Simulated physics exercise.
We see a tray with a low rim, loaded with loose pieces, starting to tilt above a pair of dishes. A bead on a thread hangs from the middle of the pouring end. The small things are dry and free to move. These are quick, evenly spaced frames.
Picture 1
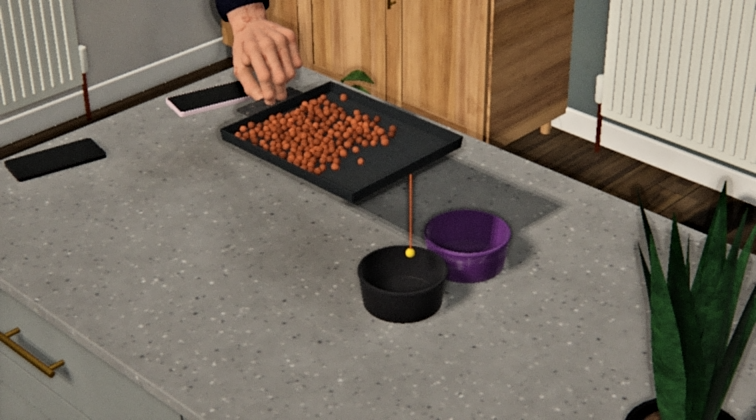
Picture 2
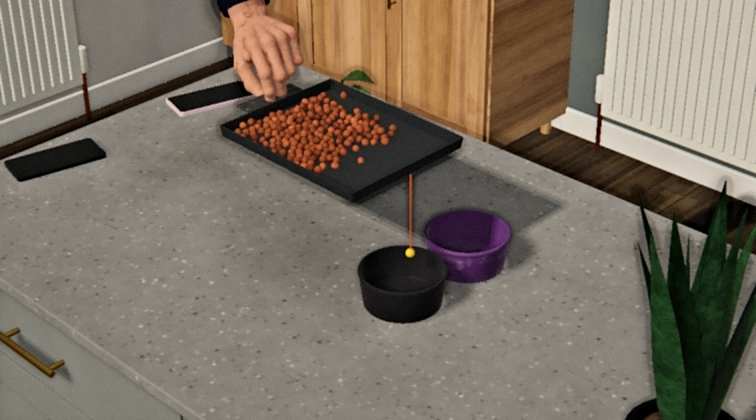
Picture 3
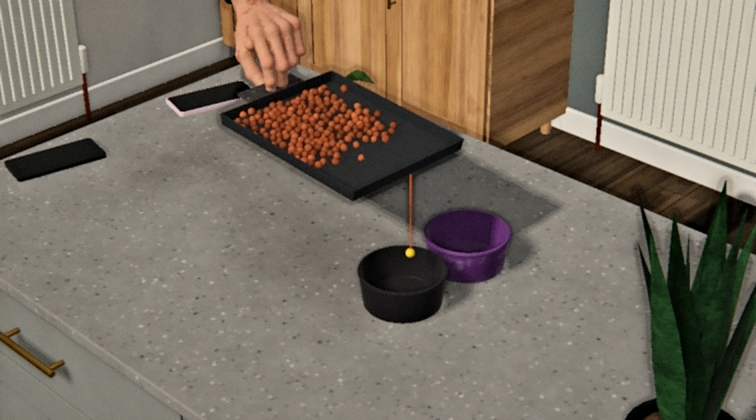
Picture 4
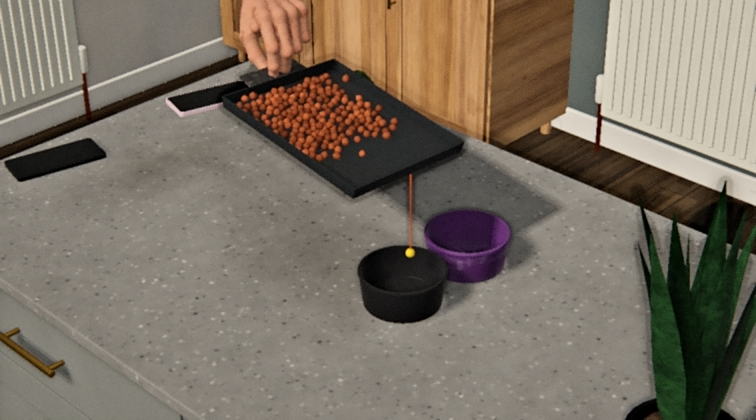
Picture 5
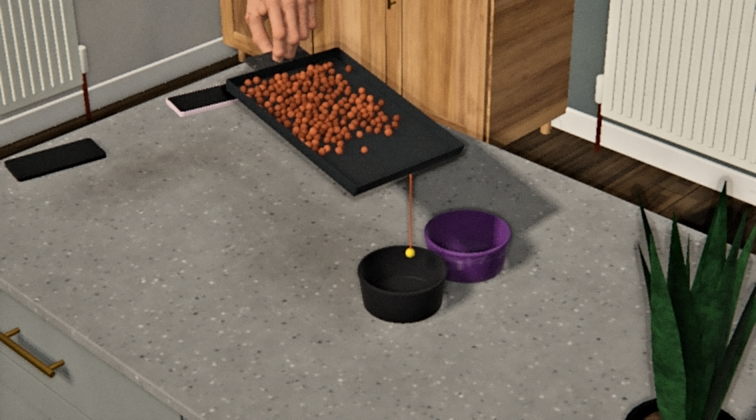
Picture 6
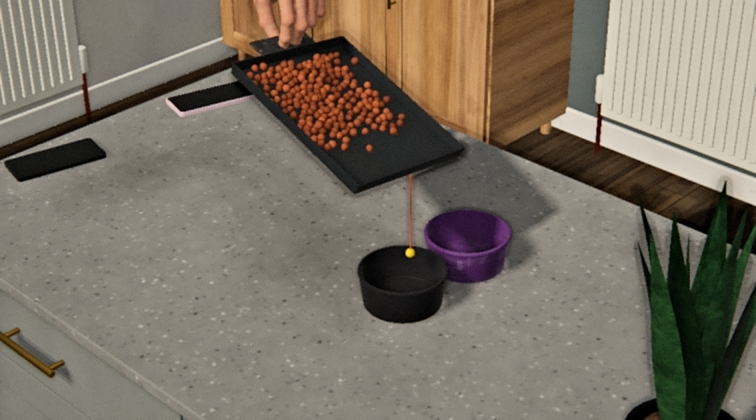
A dark, low-rimmed tray of loose reddish-brown pellets is held by a hand at its far end above a speckled grey counter, seen from above at an angle in a room with wooden cupboards. Before it sit a black dish and a purple one, with a yellow bead on a thread. The hand raises the far end, tilting the tray clearly while few pellets shift.
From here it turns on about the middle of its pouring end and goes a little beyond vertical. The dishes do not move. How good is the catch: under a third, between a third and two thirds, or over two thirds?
They take between a third and two thirds between them.
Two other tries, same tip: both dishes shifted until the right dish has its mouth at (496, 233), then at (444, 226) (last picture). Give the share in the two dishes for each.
About 70 and 30 per cent.
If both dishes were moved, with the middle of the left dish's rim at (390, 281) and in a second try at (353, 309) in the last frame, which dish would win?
First the dish on the right, then the dish on the right.
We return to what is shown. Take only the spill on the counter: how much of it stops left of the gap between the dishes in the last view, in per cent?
It comes to 10 per cent or so.
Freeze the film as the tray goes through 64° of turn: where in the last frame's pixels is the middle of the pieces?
At about (433, 153).
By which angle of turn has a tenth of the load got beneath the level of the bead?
Around 70° of tilt.
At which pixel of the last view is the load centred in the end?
Roughly at (473, 274).
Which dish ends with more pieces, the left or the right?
It is the right dish.
Just after the last frame, tray tipped steeply; the larger part on the tray; just a few in the right dish; roughly a quarter in the air.
A moment on, tray tipped past a quarter turn; roughly half on the tray; just a few in the left dish; roughly a quarter in the right dish; roughly a quarter outside both; just a few in the air.
Further on, tray tipped past a quarter turn; about a tenth in the left dish; roughly half in the right dish; roughly half outside both.
When it is over, tray tipped past a quarter turn; about a tenth in the left dish; roughly half in the right dish; roughly half outside both.
